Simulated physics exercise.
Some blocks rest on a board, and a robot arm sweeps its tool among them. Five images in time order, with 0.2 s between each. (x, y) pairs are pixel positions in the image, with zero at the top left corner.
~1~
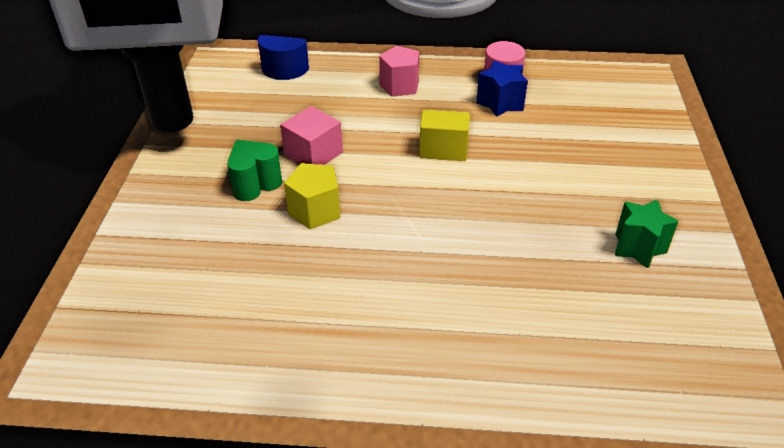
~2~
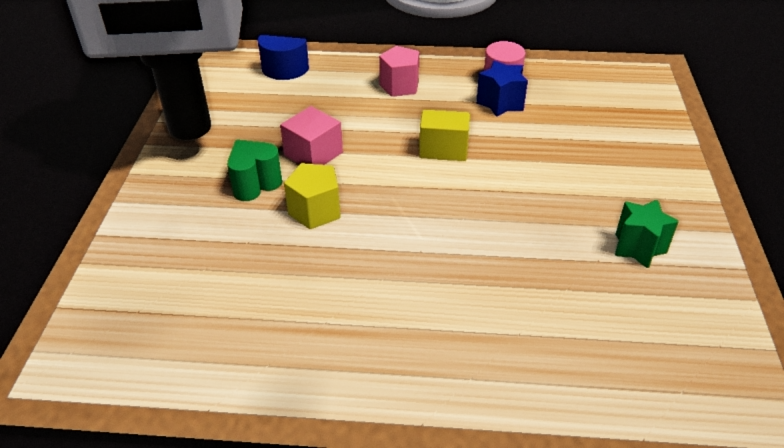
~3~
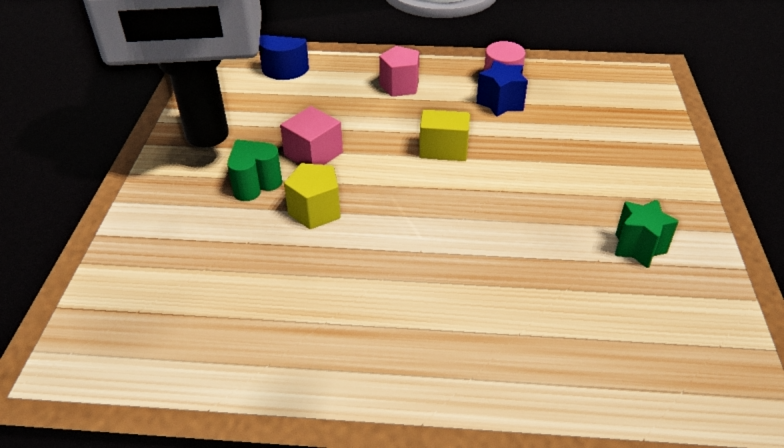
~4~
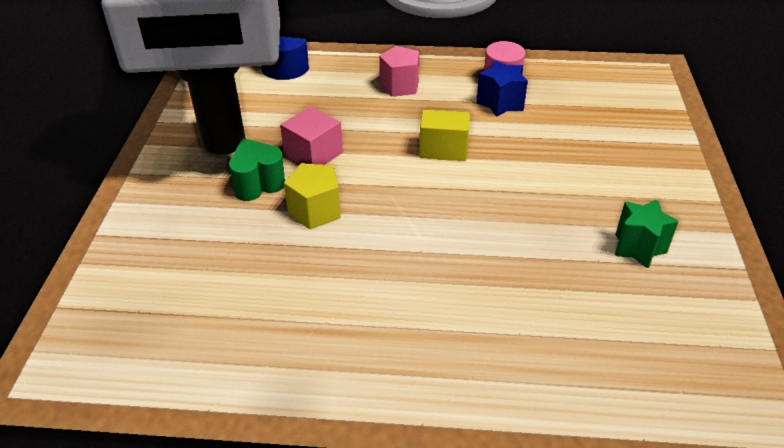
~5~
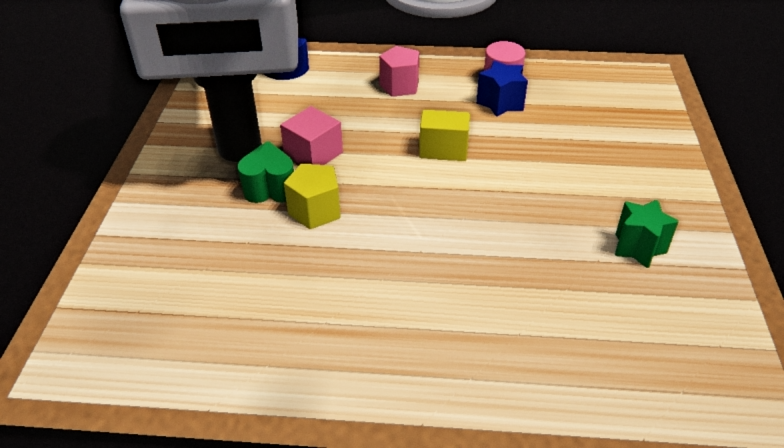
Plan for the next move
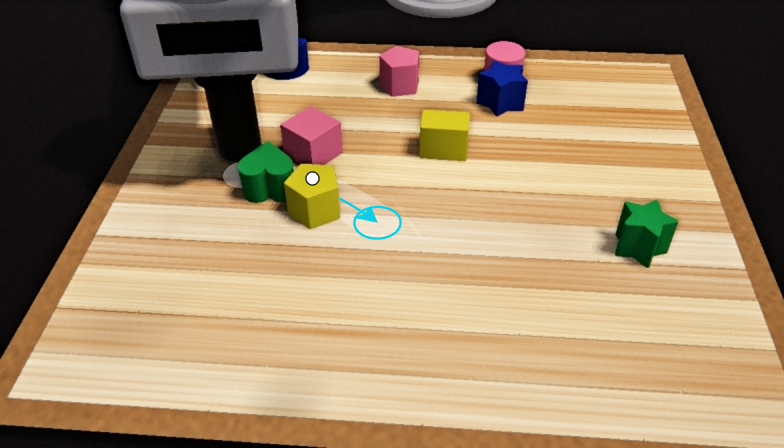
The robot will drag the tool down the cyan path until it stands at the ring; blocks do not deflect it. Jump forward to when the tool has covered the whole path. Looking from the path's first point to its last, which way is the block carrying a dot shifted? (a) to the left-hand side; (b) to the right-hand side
Correct choice: B.
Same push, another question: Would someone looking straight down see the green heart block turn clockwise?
Short answer: Yes.
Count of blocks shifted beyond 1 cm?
Of all the blocks, two travel more than a centimetre.
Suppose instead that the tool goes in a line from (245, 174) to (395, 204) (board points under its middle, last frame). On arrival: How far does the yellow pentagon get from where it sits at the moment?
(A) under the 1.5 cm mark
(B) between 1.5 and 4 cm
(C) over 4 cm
That would be C.
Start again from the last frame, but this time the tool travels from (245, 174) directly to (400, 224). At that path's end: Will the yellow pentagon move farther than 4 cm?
Yes, that is how it ends up.
Drawn move, from (245, 174) by way of (294, 182) and (338, 198) to (378, 222); the dot is on the yellow pentagon.
What follows on the original path. One third of the way, tool at (291, 158); green heart block at (304, 175), turned 30° clockwise; yellow pentagon at (344, 198).
Two thirds of the way, tool at (338, 175); green heart block at (320, 194), turned 65° clockwise; yellow pentagon at (362, 212), turned 20° anticlockwise.
At the end, tool at (377, 198); green heart block at (323, 200), turned 90° clockwise; pink square still; yellow pentagon at (370, 224), turned 15° anticlockwise.
